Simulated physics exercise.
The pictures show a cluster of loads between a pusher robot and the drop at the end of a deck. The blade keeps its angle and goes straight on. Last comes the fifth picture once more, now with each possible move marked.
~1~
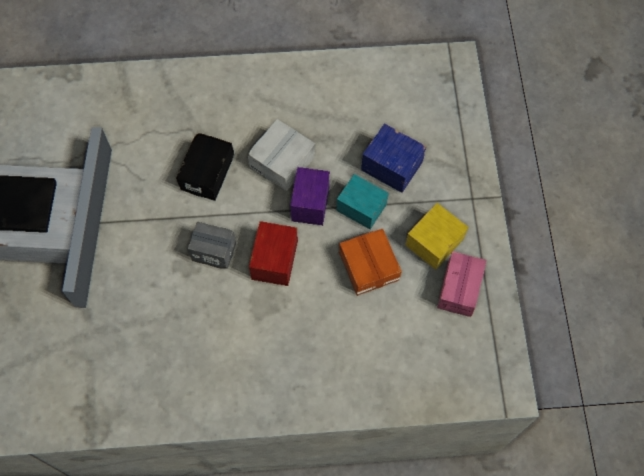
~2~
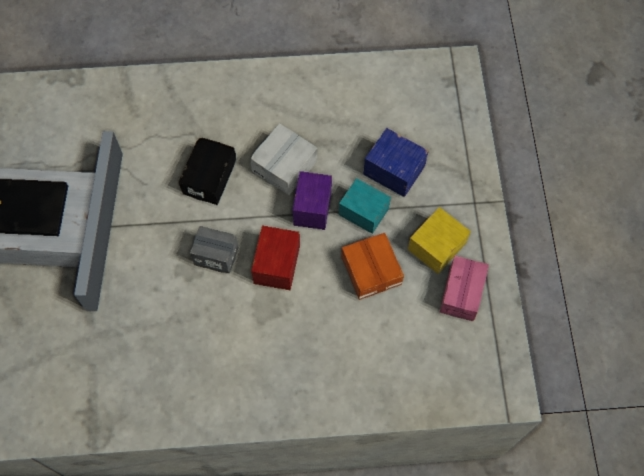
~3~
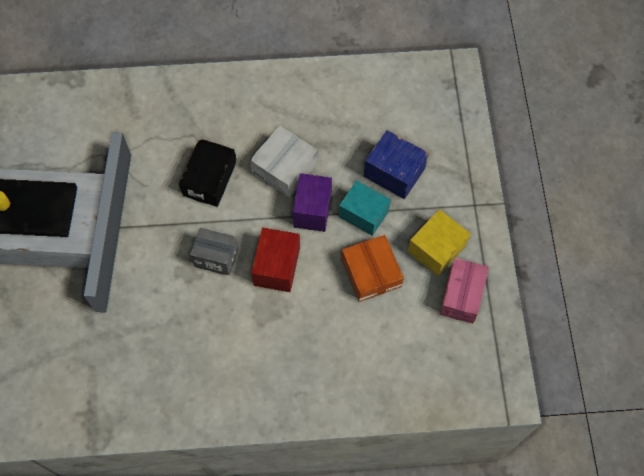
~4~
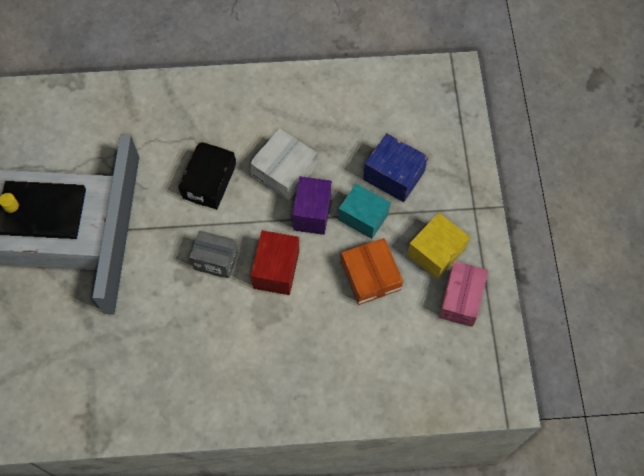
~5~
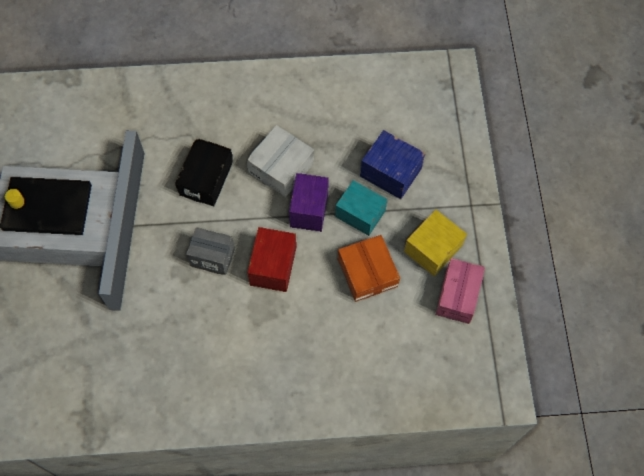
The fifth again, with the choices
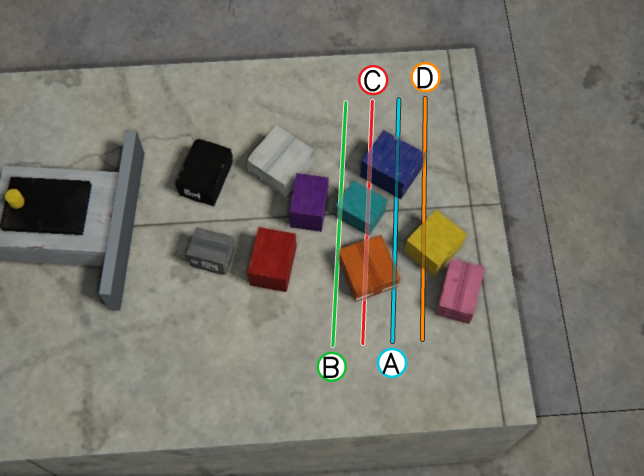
A pale, marble-like slab with thin seams stretches over a grey tiled floor, seen from high above. Ten small blocks sit near its middle and right, black, white, purple, turquoise and blue above, grey, red, orange, yellow and pink below. From the left edge a grey machine with a wide front plate slides a short way right, bringing a yellow knob into view, while the blocks stay put and the view shifts very slightly.
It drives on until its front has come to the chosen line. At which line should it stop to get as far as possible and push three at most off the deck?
The farthest such stop is D.
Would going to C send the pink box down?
By then, no.
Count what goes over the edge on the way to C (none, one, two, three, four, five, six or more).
In all, none.
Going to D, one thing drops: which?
It is the blue crate.
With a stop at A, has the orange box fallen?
No.
On the marked copy, A at (396, 214); B at (340, 217); C at (368, 215); D at (424, 212).
Following D. Soon after the start, robot (164, 199); white box (316, 158); turquoise crate (367, 213).
Later, robot (274, 193); blue crate (458, 164); pink box (475, 300).
In the end, robot (359, 188); blue crate over the edge; white box (488, 141); one fallen.
As for the rest, A is within the limit but short; B is within the limit but short; C is within the limit but short.
